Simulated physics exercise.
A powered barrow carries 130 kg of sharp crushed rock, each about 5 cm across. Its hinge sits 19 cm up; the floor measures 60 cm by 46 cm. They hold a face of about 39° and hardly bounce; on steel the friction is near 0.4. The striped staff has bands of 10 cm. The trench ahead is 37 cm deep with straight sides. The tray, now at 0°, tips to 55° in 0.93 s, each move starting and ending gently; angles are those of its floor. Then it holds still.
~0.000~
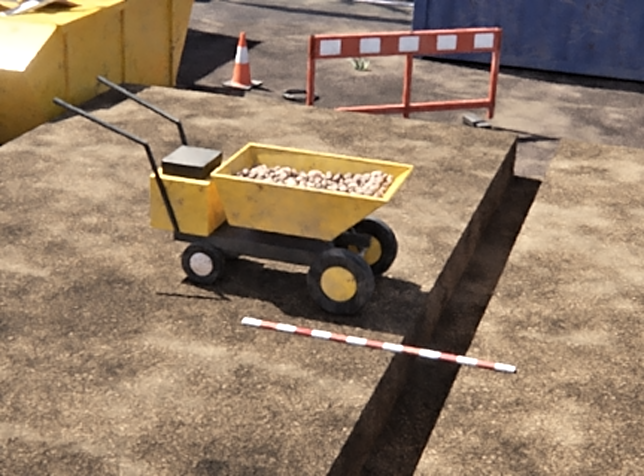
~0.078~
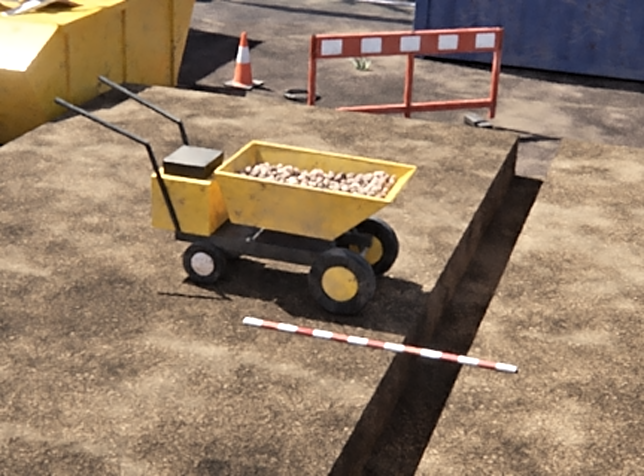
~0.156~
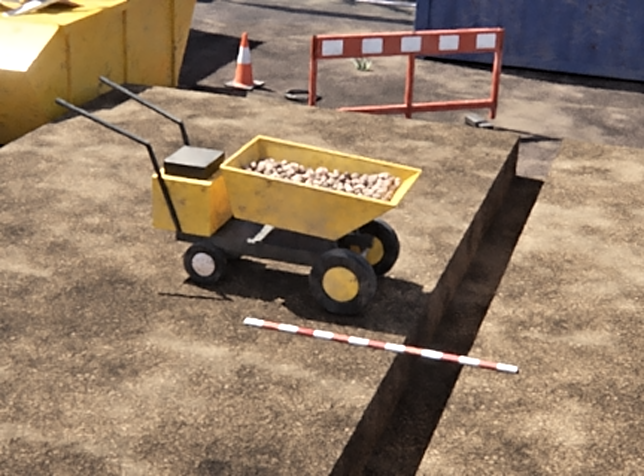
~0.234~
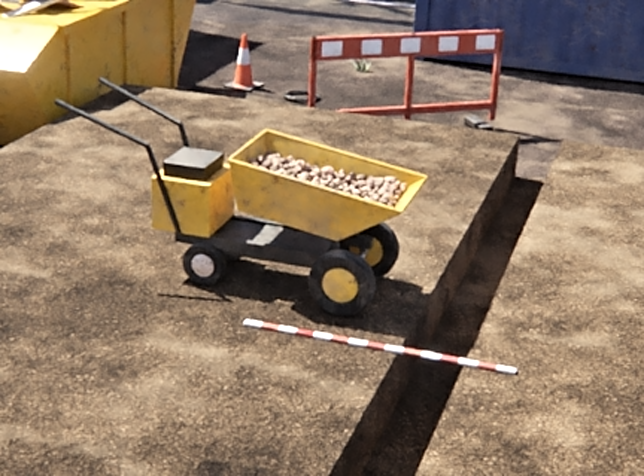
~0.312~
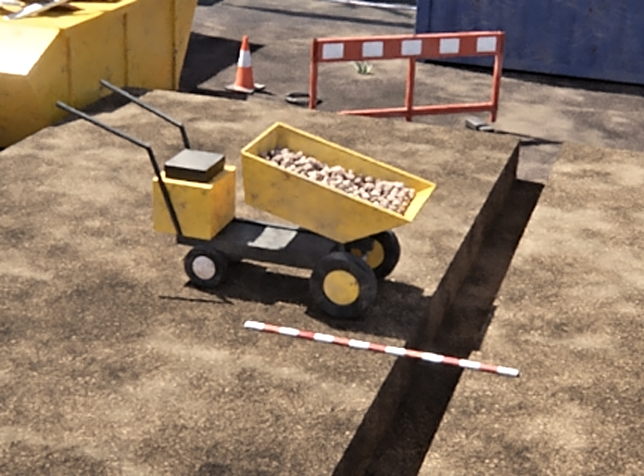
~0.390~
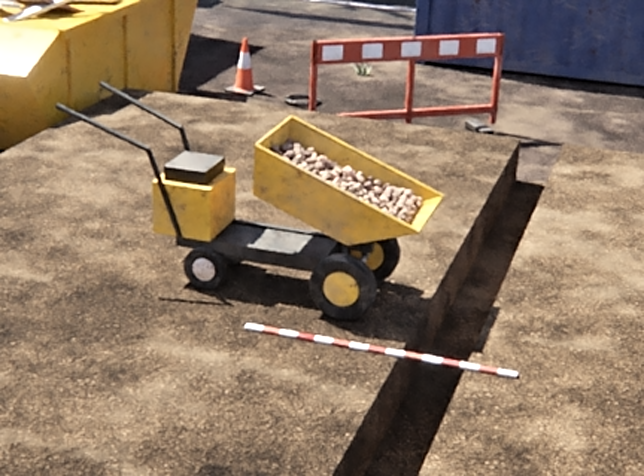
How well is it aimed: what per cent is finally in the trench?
About 37 per cent.
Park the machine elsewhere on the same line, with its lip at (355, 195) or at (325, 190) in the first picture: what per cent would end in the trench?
About 45 and 25 per cent.
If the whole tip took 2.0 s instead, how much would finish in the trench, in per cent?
Then about 35 per cent.
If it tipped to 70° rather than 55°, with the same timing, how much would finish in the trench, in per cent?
Then about 65 per cent.
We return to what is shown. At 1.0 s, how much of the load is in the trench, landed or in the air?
Some 5 per cent.
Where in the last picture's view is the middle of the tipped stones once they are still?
Around (466, 369).
After 0.7 s the floor is at 47°; 100 % in the tray; the foremost stones are at (434, 252).
After 1.0 s the floor is at 55°; 97 % in the tray, 3 % in the trench; the foremost stones are at (469, 295).
After 1.4 s the floor is at 55°; 76 % in the tray, 18 % in the trench, 6 % past the trench; the foremost stones are at (515, 311).
After 3.3 s the floor is at 55°; 53 % in the tray, 37 % in the trench, 10 % past the trench; the foremost stones are at (568, 336).
